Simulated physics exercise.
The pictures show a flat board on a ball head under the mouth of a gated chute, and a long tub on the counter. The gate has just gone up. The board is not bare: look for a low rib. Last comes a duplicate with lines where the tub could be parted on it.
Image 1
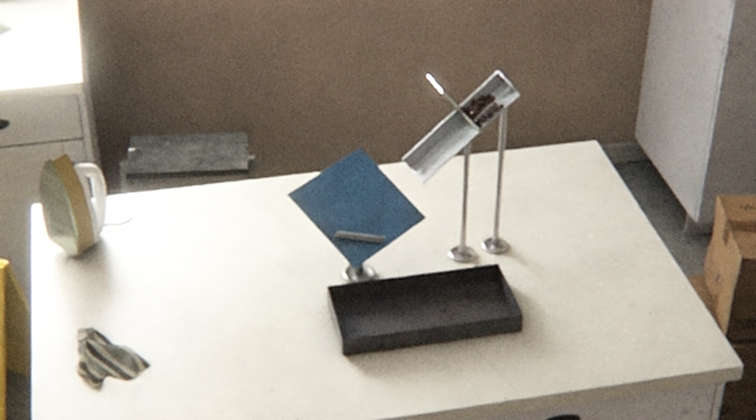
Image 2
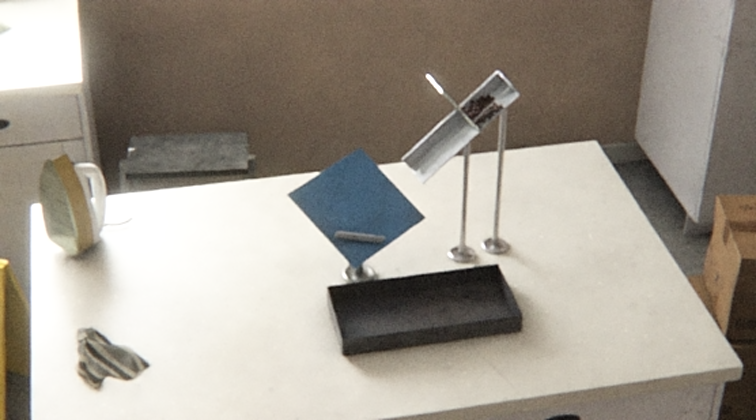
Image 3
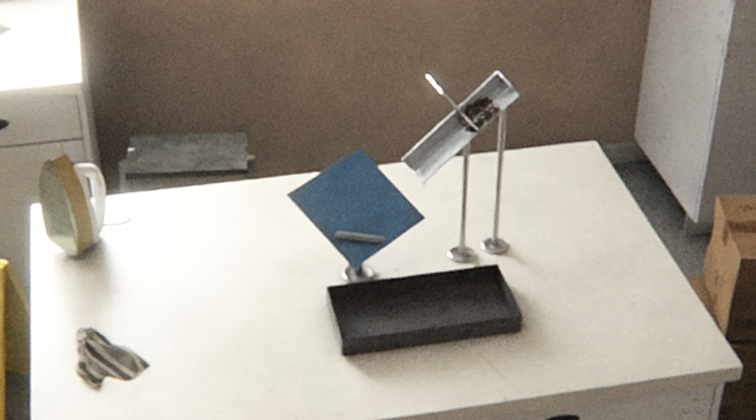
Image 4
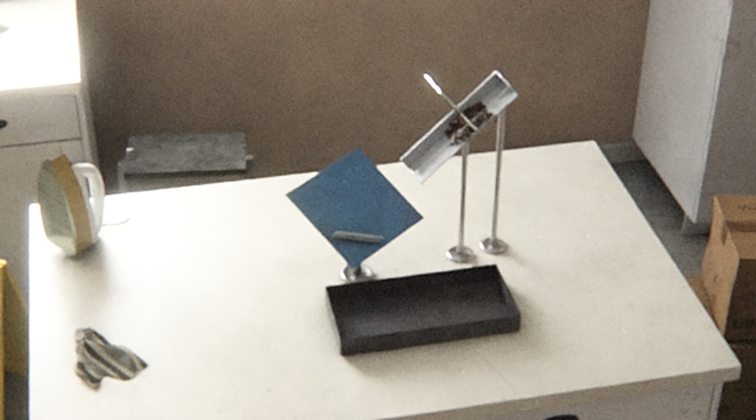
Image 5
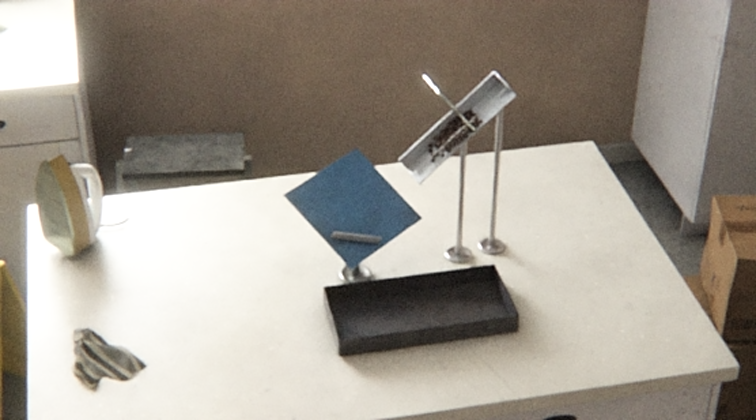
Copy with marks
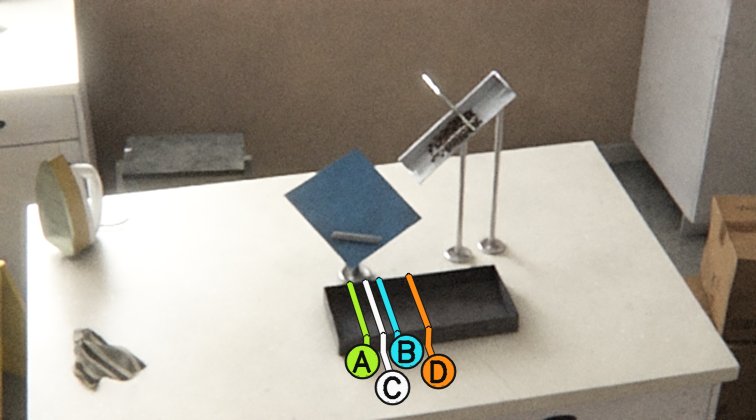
The video shows a tilted blue board with a low rib beneath a raised metal chute, beside a long dark tub on a white counter, as small brown pieces slide down the chute toward its lower left end.
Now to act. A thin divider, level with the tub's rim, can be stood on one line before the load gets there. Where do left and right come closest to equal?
Go for D.
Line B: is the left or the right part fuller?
Right.
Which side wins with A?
Right.
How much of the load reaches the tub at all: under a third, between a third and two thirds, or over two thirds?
It is over two thirds.
On the marked copy, line A crosses the front rim at (366, 336); line B crosses the front rim at (397, 332); line C crosses the front rim at (383, 334); line D crosses the front rim at (428, 328).
With A, of what is caught, a stray few on the left of the divider, nearly all on the right.
With B, of what is caught, a small part on the left of the divider, nearly all on the right.
With C, of what is caught, a small part on the left of the divider, nearly all on the right.
With D, of what is caught, about half on the left of the divider, about half on the right.
